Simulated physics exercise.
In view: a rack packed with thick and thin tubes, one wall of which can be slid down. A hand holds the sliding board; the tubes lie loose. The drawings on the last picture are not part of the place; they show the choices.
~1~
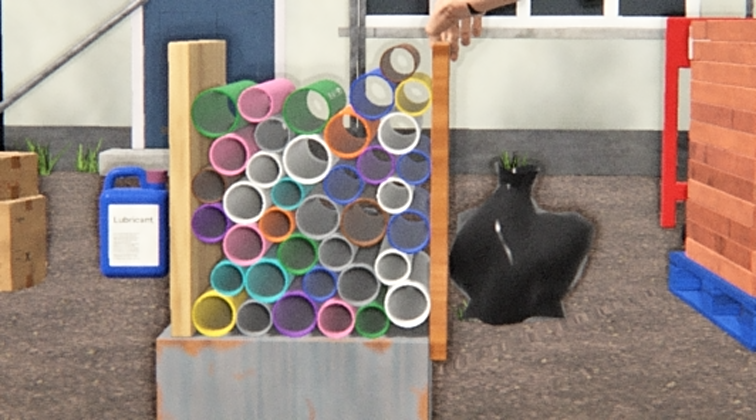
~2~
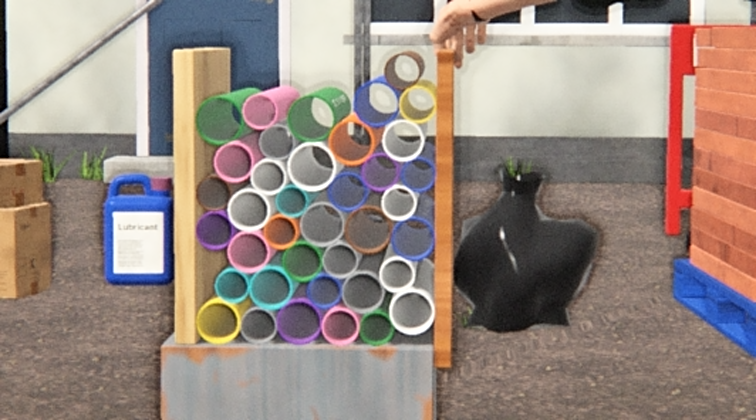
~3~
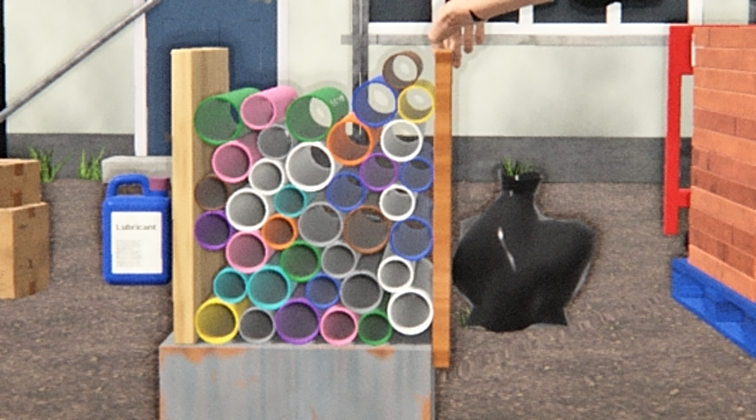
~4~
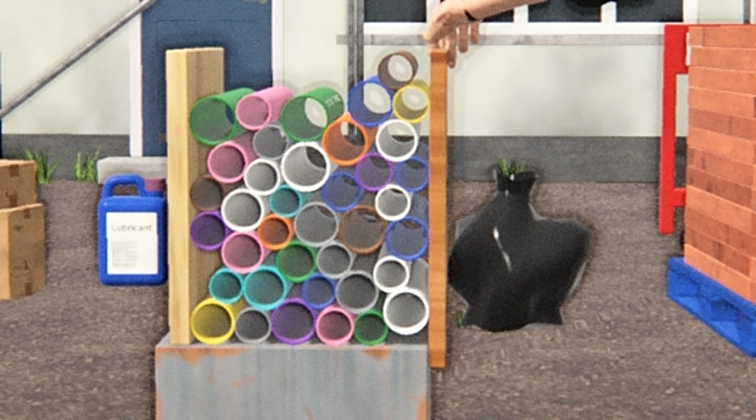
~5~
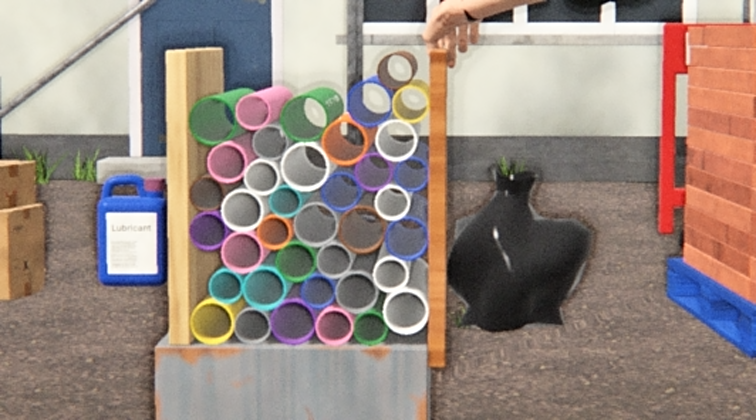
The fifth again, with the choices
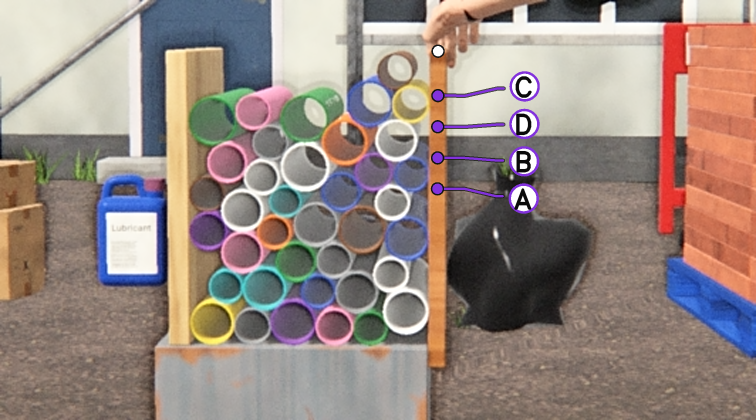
In a yard, a hand holds a sliding board beside stacked colourful tubes that barely move.
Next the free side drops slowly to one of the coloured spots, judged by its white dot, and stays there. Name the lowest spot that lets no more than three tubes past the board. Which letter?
A is the limit.
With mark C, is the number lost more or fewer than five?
It loses fewer than five.
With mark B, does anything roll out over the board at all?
Yes.
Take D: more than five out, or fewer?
It loses fewer than five.
On the copy, A at (438, 189); B at (438, 158); C at (438, 95); D at (438, 127); the white dot at (438, 51).
On A. First, top of the board (429, 113).
Then, top of the board (429, 184).
Finally, top of the board (429, 188), two out over the board.
By contrast, B two out over the board; C none out over the board; D none out over the board.
